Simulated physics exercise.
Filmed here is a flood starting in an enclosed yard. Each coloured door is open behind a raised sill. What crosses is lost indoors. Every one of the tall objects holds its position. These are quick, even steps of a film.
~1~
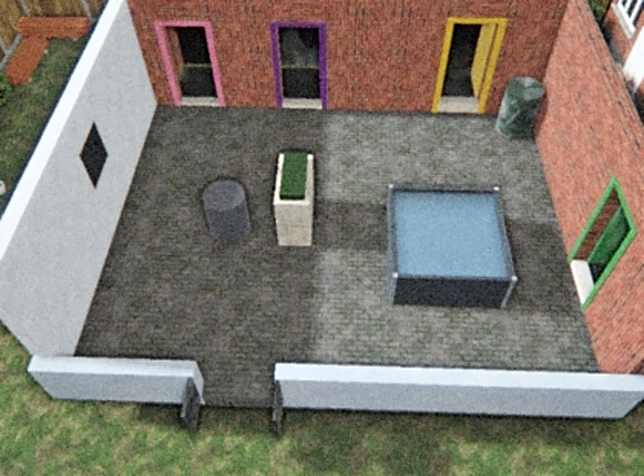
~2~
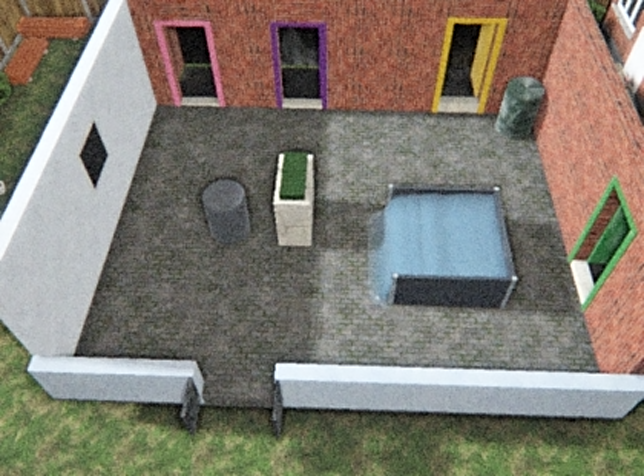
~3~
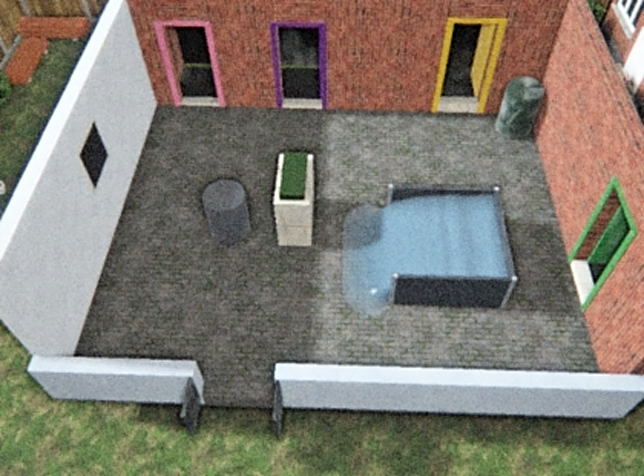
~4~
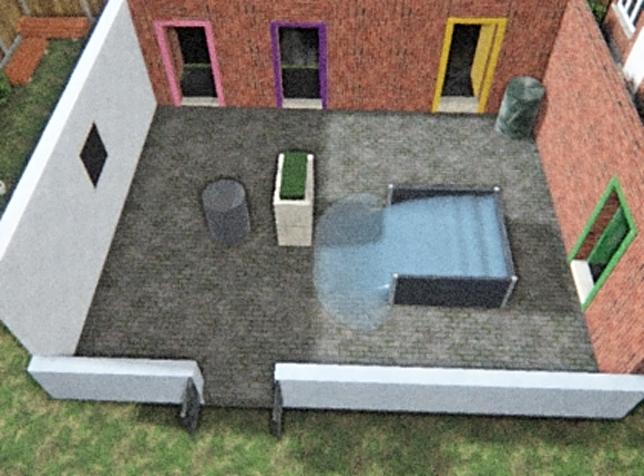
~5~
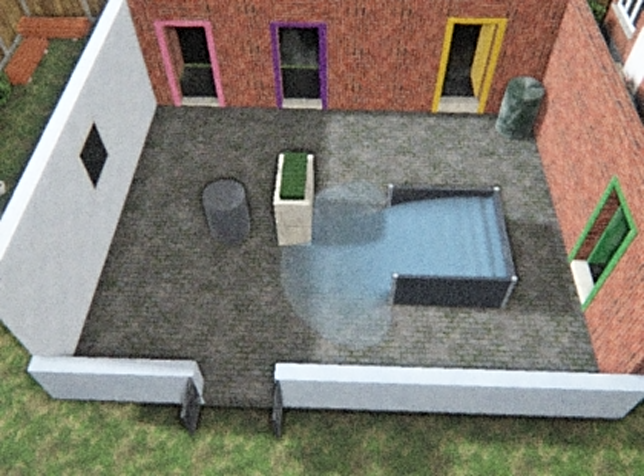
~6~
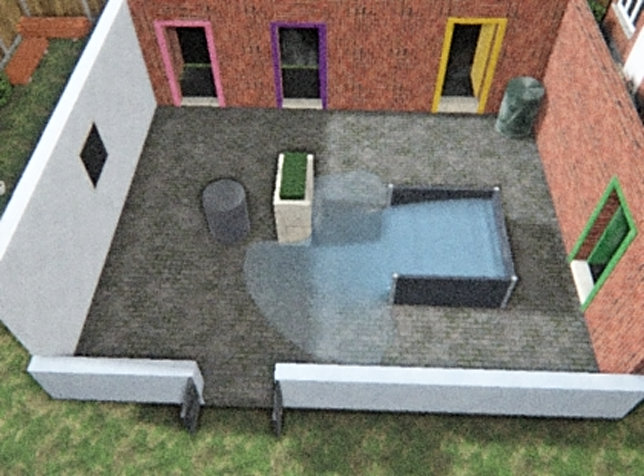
The clip shows a walled yard with coloured door openings and a water tank, its left side opening as water pours out and spreads leftward across the paving in a widening pool, reaching beside a pale block topped with green.
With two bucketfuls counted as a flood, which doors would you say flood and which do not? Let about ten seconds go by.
I would say the pink door floods; the yellow door does not; the purple door floods; the green door does not.
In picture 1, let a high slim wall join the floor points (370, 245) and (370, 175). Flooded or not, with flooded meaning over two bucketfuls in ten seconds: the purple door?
Note - purple door does not reach it.
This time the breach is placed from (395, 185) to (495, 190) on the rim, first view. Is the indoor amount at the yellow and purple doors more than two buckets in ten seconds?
The yellow door ends up above, while the purple door ends up above.
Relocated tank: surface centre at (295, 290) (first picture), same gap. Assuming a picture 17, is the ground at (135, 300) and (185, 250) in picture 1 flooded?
Hit, hit.
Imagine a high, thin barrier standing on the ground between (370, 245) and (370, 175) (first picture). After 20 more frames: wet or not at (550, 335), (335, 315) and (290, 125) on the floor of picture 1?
Results in order: Bone-dry / swamped / bone-dry.
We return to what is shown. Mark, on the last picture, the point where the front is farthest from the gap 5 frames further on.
Best guess: Near (104, 265).
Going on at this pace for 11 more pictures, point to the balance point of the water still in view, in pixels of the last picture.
That comes out near (319, 253).
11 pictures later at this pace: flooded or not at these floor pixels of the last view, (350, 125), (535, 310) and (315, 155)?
Result, as listed: Wetted / not wetted / wetted.
A moment on, water covers 30 % of the floor; the pink door not reached, the yellow door not reached, the purple door not reached, the green door not reached.
Next, water covers 45 % of the floor; the pink door not reached, the yellow door not reached, the purple door under two buckets in, the green door not reached.
Then, water covers 60 % of the floor; the pink door wet at the sill, nothing in, the yellow door wet at the sill, nothing in, the purple door over two buckets in, the green door not reached.
Later, water covers 75 % of the floor; the pink door under two buckets in, the yellow door wet at the sill, nothing in, the purple door over two buckets in, the green door not reached.
In the end, water covers 95 % of the floor; the pink door over two buckets in, the yellow door wet at the sill, nothing in, the purple door over two buckets in, the green door wet at the sill, nothing in.
